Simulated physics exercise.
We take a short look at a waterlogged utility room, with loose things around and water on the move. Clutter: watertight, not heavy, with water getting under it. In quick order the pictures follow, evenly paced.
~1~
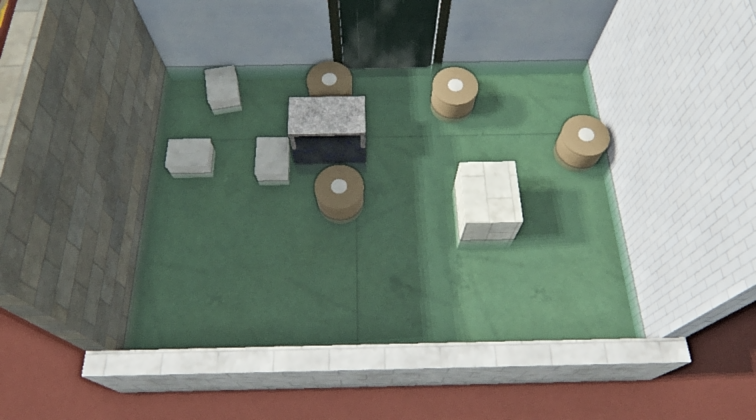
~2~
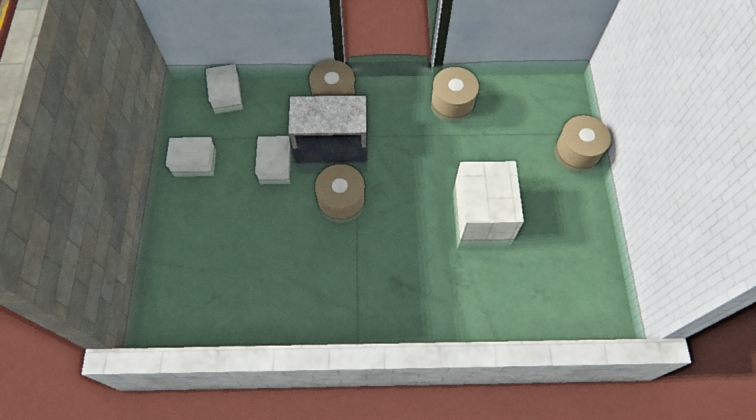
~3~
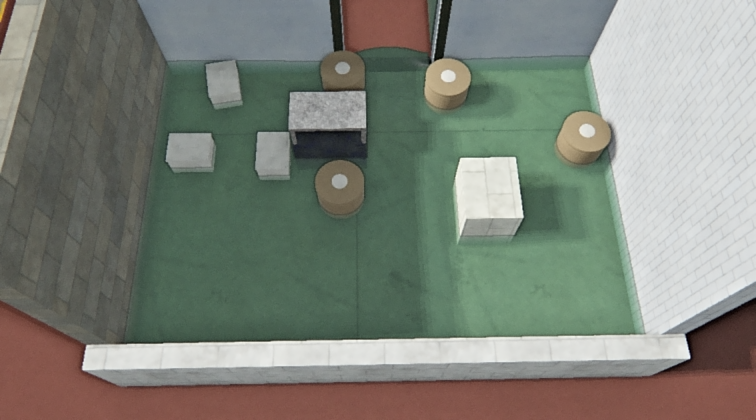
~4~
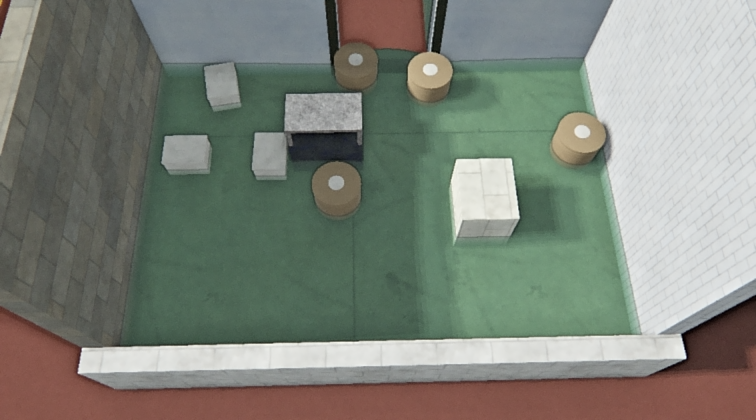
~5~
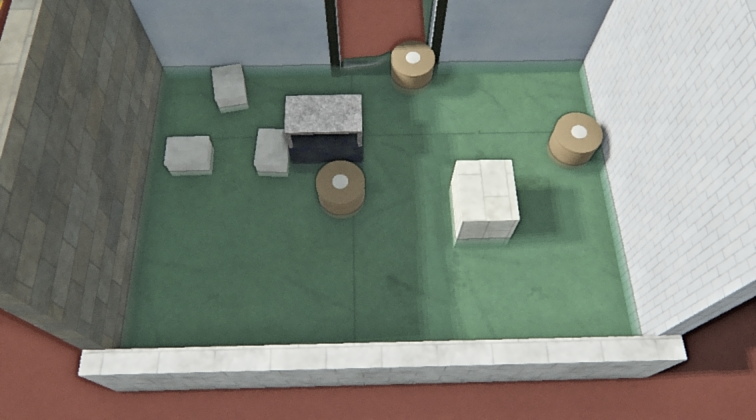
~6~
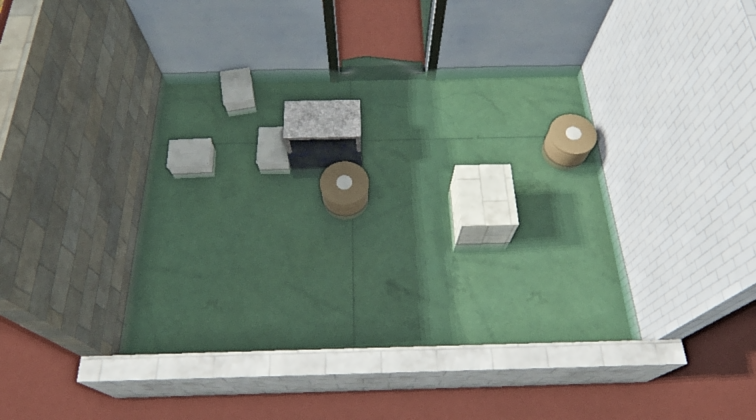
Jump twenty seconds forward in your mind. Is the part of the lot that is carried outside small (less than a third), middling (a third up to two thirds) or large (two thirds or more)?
Large.
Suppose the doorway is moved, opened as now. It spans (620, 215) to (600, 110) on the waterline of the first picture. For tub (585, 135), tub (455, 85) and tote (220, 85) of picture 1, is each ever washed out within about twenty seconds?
Sequentially: Escapes, escapes, remains.
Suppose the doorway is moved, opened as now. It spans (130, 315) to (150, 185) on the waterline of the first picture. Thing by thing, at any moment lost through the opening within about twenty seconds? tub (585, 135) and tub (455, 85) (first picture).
Held back, held back.
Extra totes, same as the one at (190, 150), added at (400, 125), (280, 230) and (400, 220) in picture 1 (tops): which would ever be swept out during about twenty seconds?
In order, the first is escaping, the second never leaving, the third escaping.
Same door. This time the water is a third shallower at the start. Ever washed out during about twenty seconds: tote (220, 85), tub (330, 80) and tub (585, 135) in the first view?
Okay, in order that's ends up outside, ends up outside, held inside.
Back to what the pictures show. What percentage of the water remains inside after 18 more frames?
My figure is 68 per cent.
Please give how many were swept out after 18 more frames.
3.
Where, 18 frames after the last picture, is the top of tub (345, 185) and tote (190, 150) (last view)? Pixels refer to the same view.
Estimate: (400, 94), then (233, 111).
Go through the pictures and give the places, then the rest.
In the first frame, a tote at (221, 83), afloat; a tote at (272, 155) floats; 0 of 7 have shifted.
In the second frame, a tote at (222, 82) floats; a tote at (272, 154), afloat; 0 of 7 have shifted.
In the third frame, a tote at (222, 78) floats; a tote at (272, 150), afloat; 2 of 7 have shifted.
In the fourth frame, a tote at (221, 80) floats; a tote at (269, 150), afloat; 2 of 7 have shifted.
In the fifth frame, a tote at (228, 81) floats, close to its start; a tote at (272, 147) floats, close to its start; 5 of 7 have shifted.
In the sixth frame, a tote at (236, 85) floats, close to its start; a tote at (273, 144) floats, close to its start; 7 of 7 have shifted.
A moment on, 2 of 7 are out; 5 afloat.
Next, 3 of 7 are out; 4 afloat.
Later, 6 of 7 are out; 0 afloat.
In the end, 7 of 7 are out; 0 afloat.
